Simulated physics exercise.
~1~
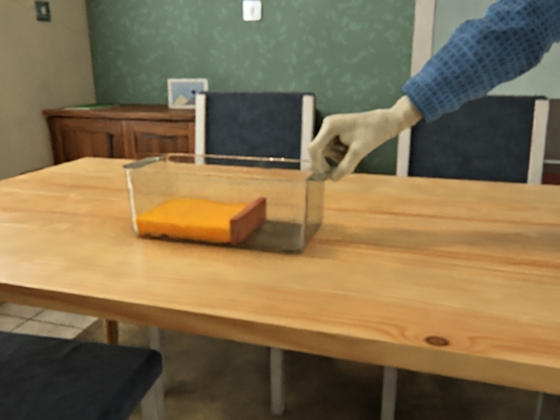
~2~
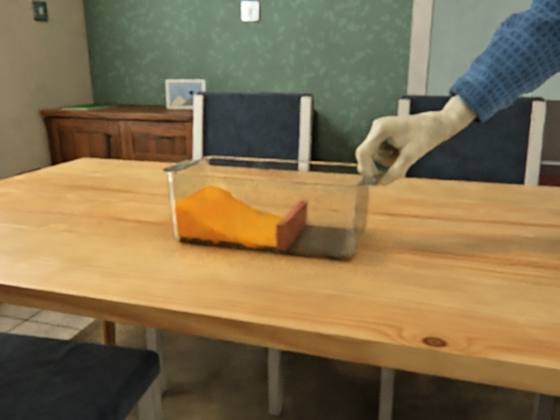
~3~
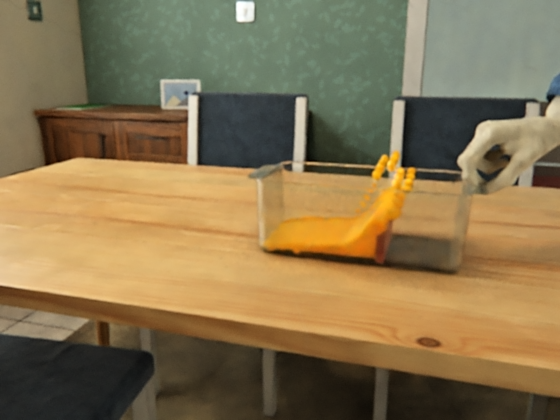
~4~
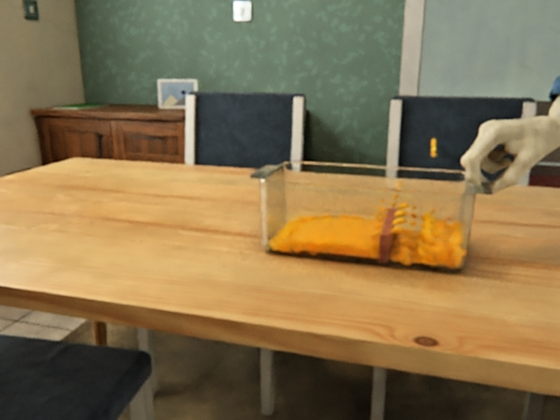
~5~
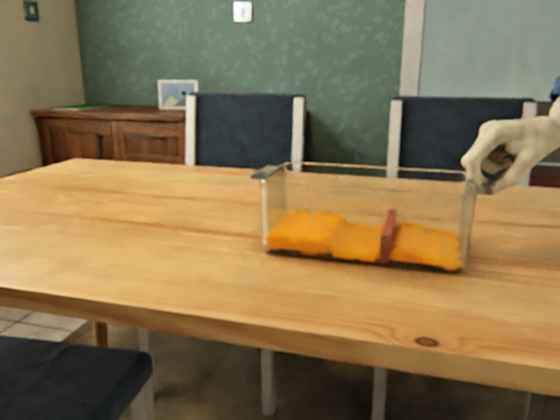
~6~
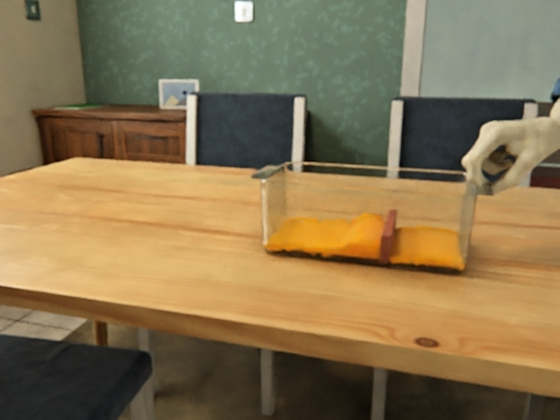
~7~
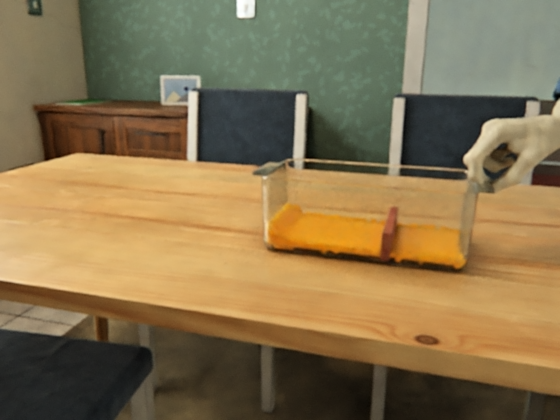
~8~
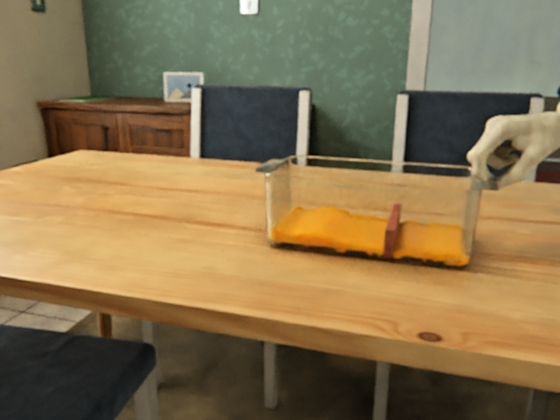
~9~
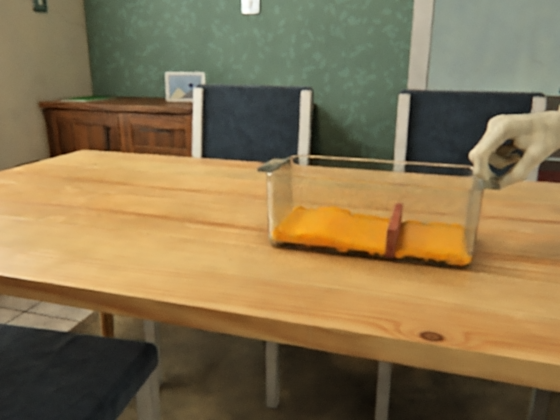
On a wooden table, a hand pulls a clear divided box right, orange liquid surging over the divider and settling on both sides.
